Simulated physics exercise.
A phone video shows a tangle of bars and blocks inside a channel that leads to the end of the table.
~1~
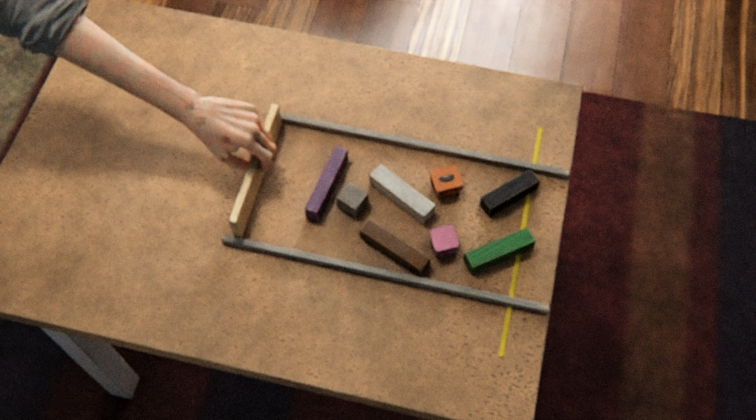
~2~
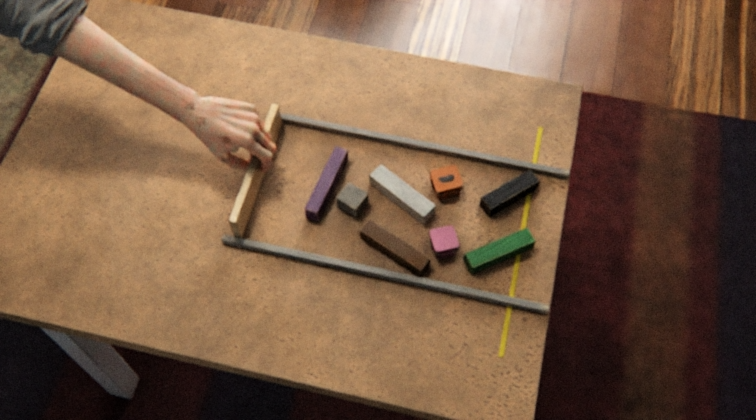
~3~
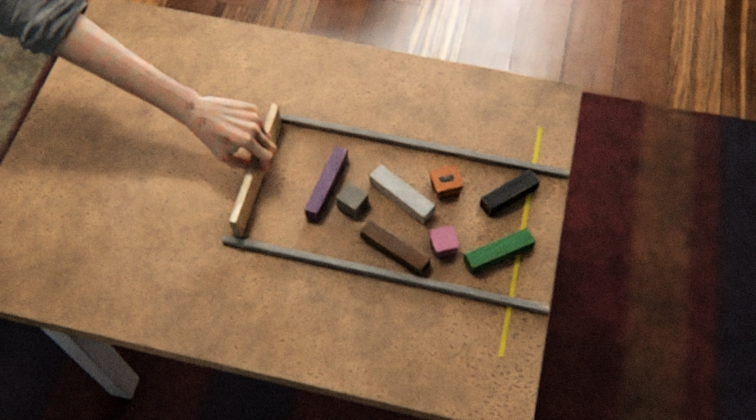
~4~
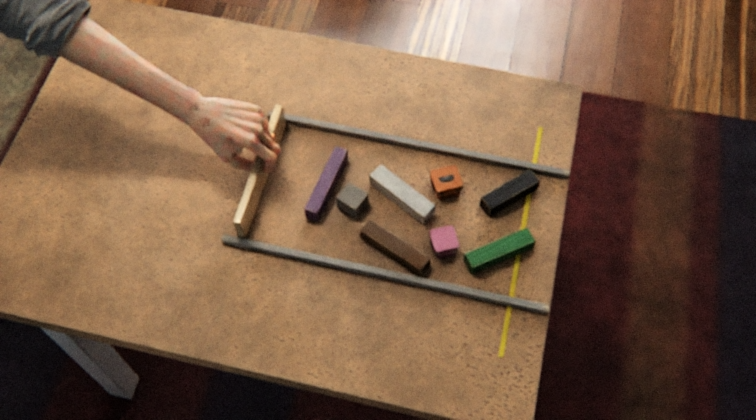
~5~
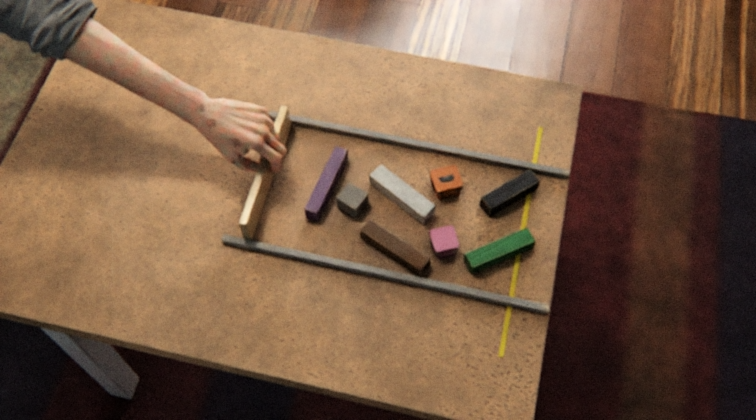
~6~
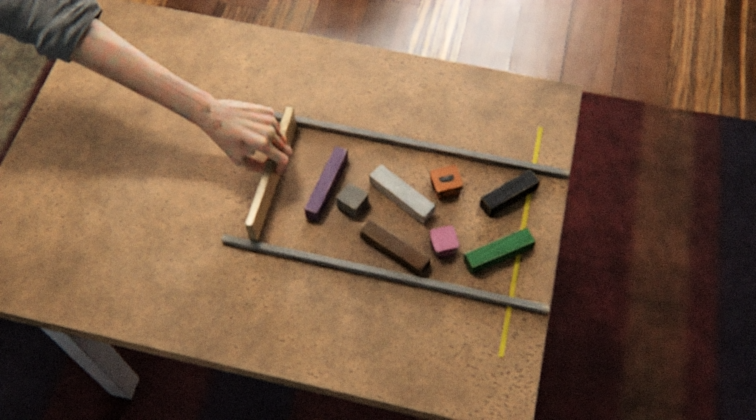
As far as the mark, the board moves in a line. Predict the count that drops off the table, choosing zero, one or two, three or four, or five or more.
The count that drops off is three or four.
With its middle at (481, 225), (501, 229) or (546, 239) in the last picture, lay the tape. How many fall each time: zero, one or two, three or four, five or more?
Falls: 1 or 2; either one or two; more than four.
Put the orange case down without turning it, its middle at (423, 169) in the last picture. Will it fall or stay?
It simply keeps its place on top.
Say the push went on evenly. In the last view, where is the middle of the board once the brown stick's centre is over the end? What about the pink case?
Brown stick: (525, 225); pink case: (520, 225).
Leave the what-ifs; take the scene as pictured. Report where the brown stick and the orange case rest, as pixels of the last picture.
In the last view, the middles sit near (552, 295) and near (555, 188).
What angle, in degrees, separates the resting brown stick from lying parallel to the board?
The angle comes out near 45 degrees.
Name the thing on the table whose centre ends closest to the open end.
Brown stick.
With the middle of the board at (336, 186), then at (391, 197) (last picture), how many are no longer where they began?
First 2, after that 6.
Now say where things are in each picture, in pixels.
In the first frame, green stick (500, 251); black stick (510, 193); pink case (444, 242); board (257, 170); tape (522, 233).
In the second frame, black stick (510, 193); white bar (402, 194).
In the third frame, pink case (444, 242); grey block (353, 200).
In the fourth frame, green stick (500, 251); brown stick (395, 248).
In the fifth frame, black stick (510, 193); board (266, 171).
In the sixth frame, green stick (500, 251); black stick (510, 193); pink case (444, 242); board (272, 173); tape (522, 233).
Soon after, none off yet; green stick at rest near (500, 251); black stick at rest near (510, 193); pink case at rest near (444, 242).
In the end, the number that fall off is three or four; gone, white bar, pink case, black stick and green stick.
